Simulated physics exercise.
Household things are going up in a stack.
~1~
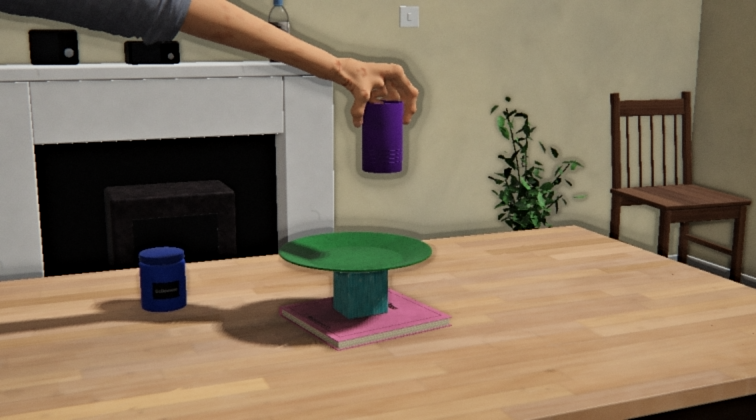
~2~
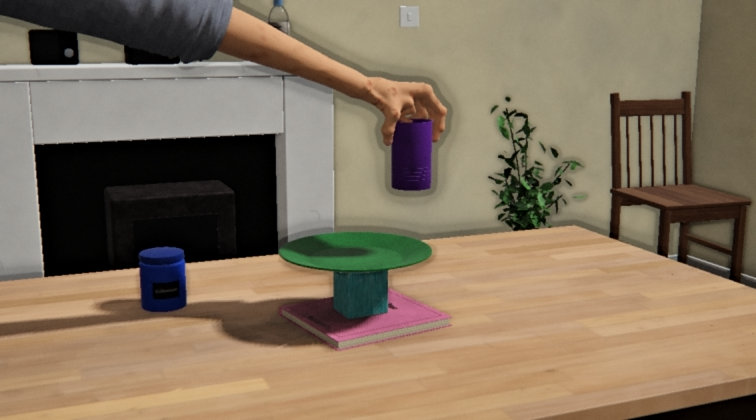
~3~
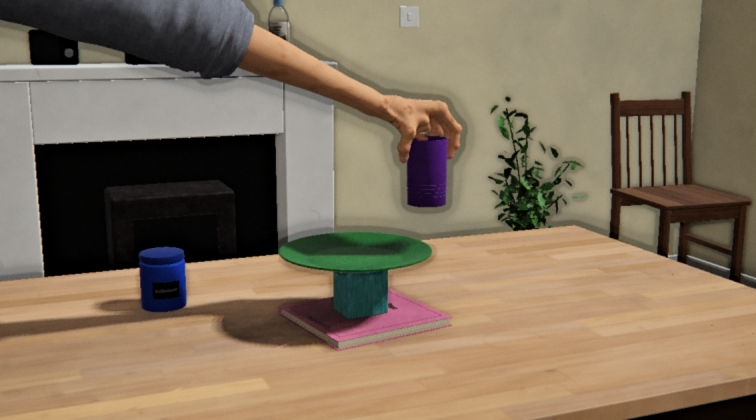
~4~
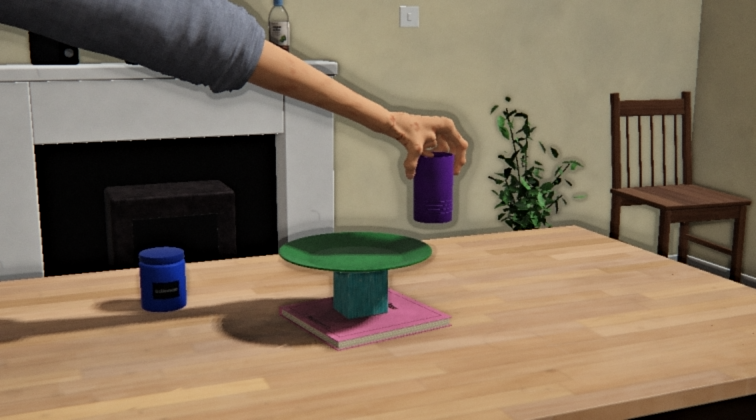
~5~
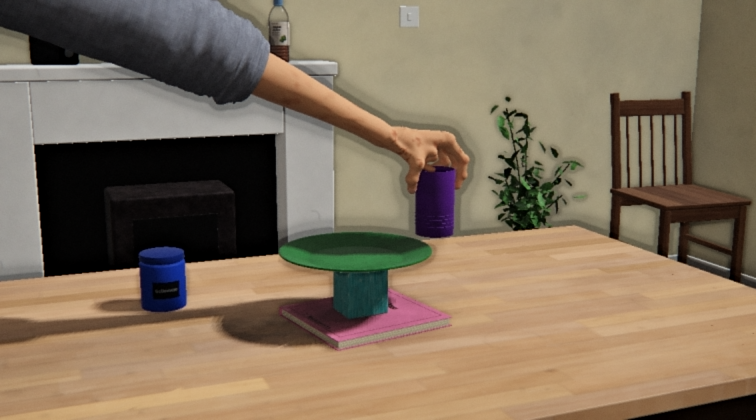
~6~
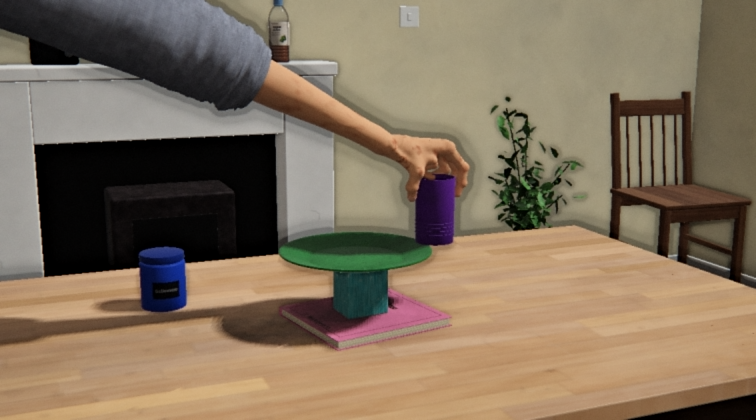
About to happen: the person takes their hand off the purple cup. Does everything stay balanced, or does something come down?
Something comes down.
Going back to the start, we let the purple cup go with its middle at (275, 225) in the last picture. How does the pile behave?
Observed: Pile falls.
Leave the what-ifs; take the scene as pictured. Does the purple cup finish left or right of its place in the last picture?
Looks like it moves off to the right.
Then, 0.30 s later than the last frame, purple cup now fallen.
Then, 0.40 s later than the last frame, things are still on the move.
Then, 1.60 s later than the last frame, nothing new.
When it is over, fallen, purple cup; the other 4 as before. End places, in pixels of the last picture, purple cup near (471, 289). The pile comes apart.
